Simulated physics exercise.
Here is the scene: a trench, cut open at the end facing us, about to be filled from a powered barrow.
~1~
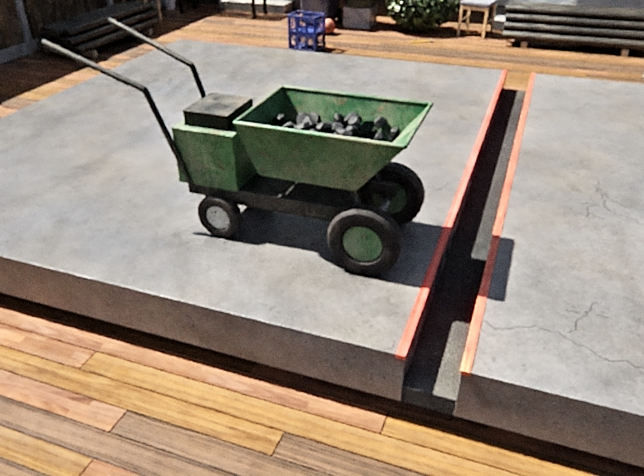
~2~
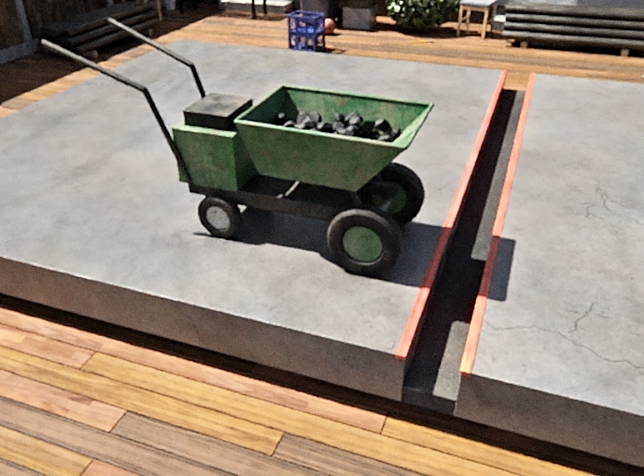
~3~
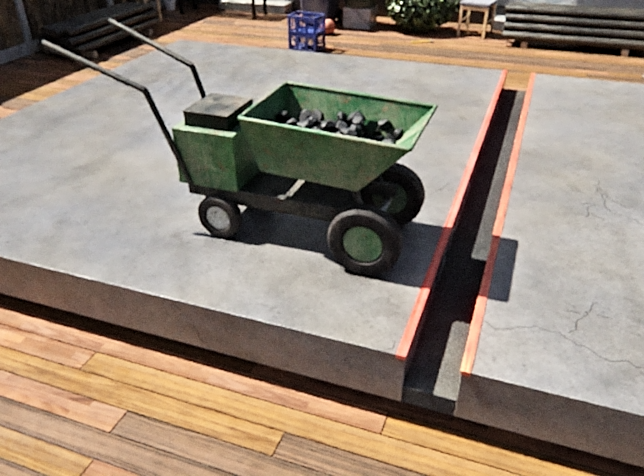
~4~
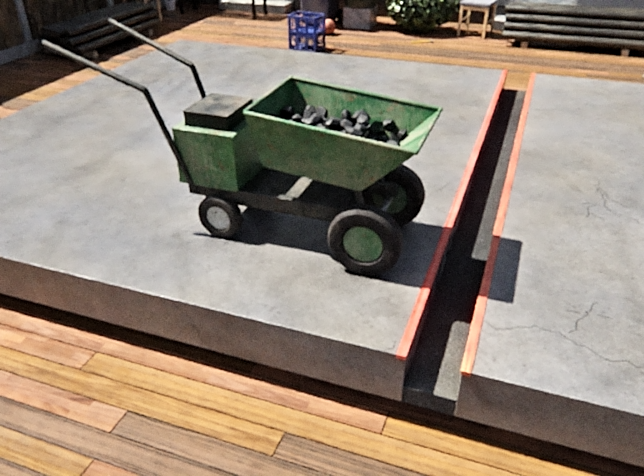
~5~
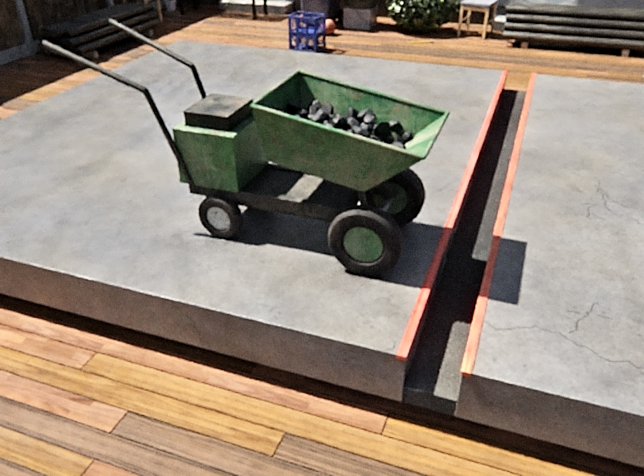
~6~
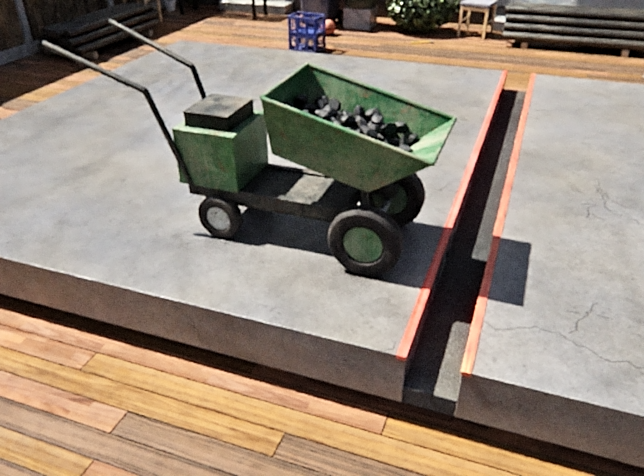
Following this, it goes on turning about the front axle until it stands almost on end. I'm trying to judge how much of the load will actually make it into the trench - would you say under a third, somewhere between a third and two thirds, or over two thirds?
I would say under a third.
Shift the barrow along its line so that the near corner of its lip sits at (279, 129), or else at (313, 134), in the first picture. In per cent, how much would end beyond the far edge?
About 0 % and about 0 %.
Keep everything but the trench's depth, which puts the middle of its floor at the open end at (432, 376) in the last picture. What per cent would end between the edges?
I'd say roughly 10 in a hundred.
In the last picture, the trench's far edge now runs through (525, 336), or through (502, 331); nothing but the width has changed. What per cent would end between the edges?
Lab note: Try one 90 per cent, try two 50 per cent.
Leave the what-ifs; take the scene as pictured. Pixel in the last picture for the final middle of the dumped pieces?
About pixel (528, 267).
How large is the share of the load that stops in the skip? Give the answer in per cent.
It comes to 15 per cent or so.
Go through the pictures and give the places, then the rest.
Lip of the skip near (405, 147), level; top of the load near (325, 129), lumps of coal; first edge of the trench near (417, 311); far edge near (476, 324), the trench under half as wide as the skip, and about as deep as wide, in the first frame.
Lip of the skip near (406, 148), level; top of the load near (326, 129), in the second frame.
Lip of the skip near (410, 150), tipped barely; top of the load near (329, 127), in the third frame.
Lip of the skip near (416, 153), tipped a little; top of the load near (312, 133), in the fourth frame.
Lip of the skip near (424, 158), tipped a little; top of the load near (318, 130), in the fifth frame.
Lip of the skip near (432, 164), tipped a little; top of the load near (325, 126); first edge of the trench near (417, 312); far edge near (477, 325), in the sixth frame.
Shortly afterwards, skip tipped steeply; the whole lot in the skip.
Next, skip tipped right over; the bulk in the skip; a little beyond it.
Some moments later, skip tipped right over; near a quarter in the skip; only a few in or heaped over the trench; the bulk beyond it.
In the end, skip tipped right over; a little in the skip; a little in or heaped over the trench; the bulk beyond it.
